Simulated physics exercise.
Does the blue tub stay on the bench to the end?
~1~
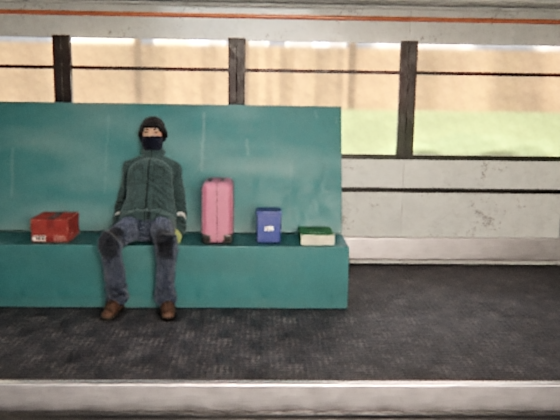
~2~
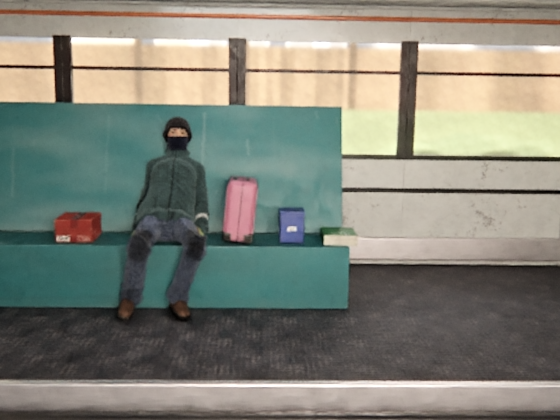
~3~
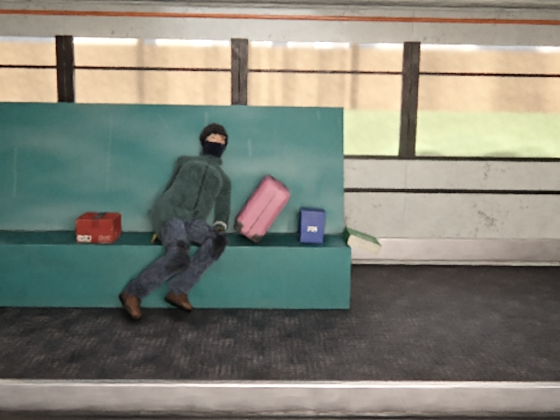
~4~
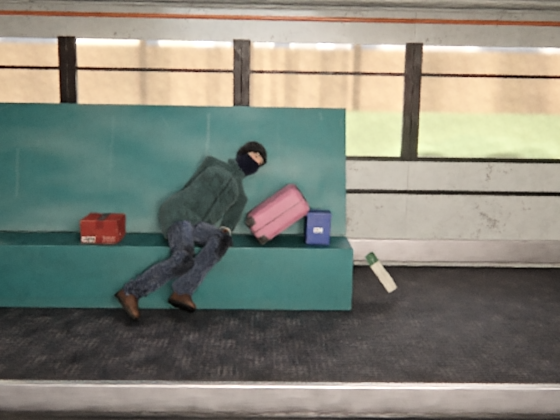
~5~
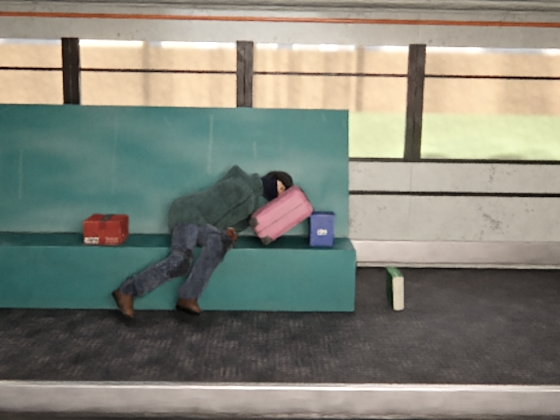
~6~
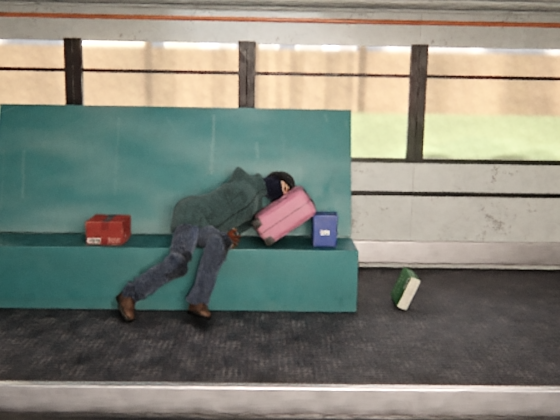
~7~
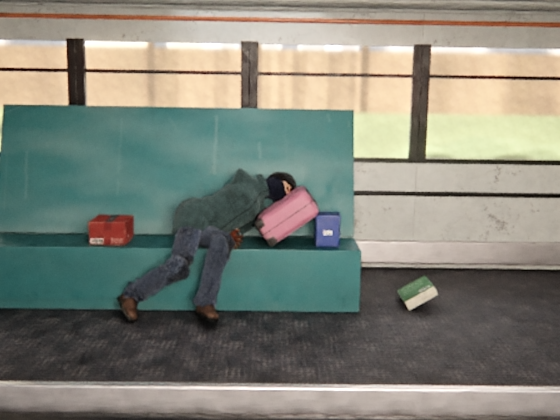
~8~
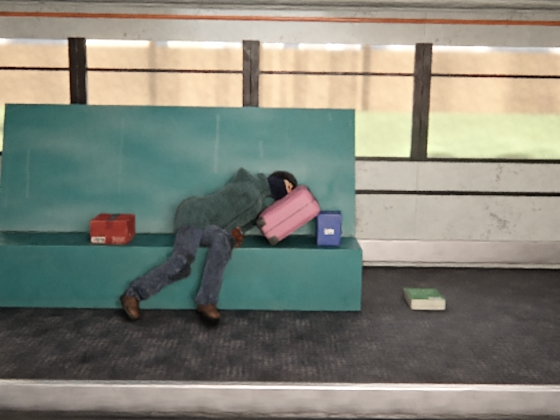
Yes, the blue tub slides right along the seat but is still standing upright on the bench at the end.
On a metro bench, a rider slumps onto a suitcase as a green item falls off.
